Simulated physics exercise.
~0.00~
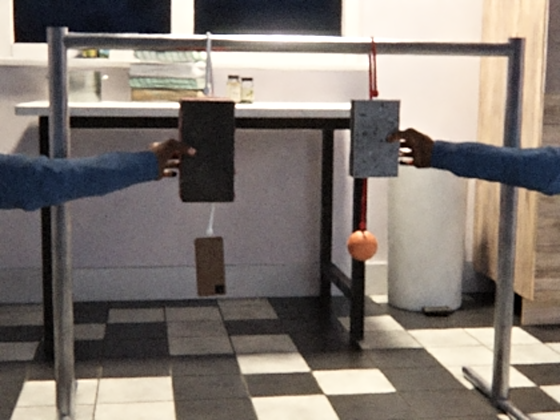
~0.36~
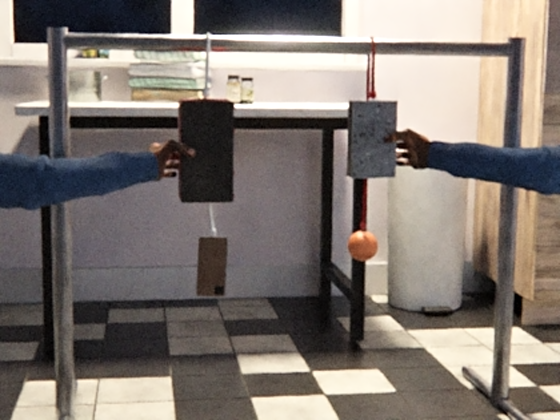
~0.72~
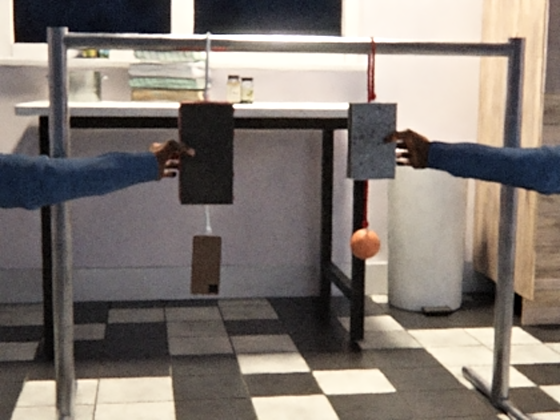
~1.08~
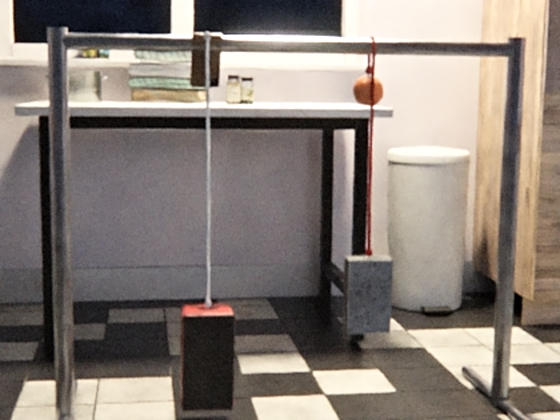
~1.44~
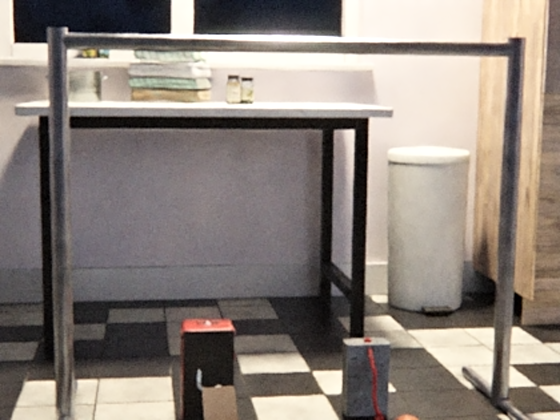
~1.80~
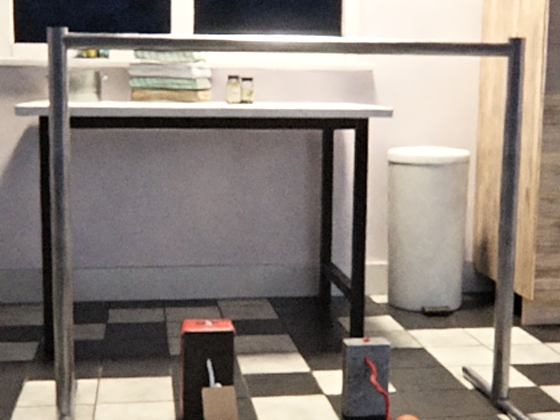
Two hands releasing a red case and a grey paver hung from a rail, both dropping and ending on the floor.
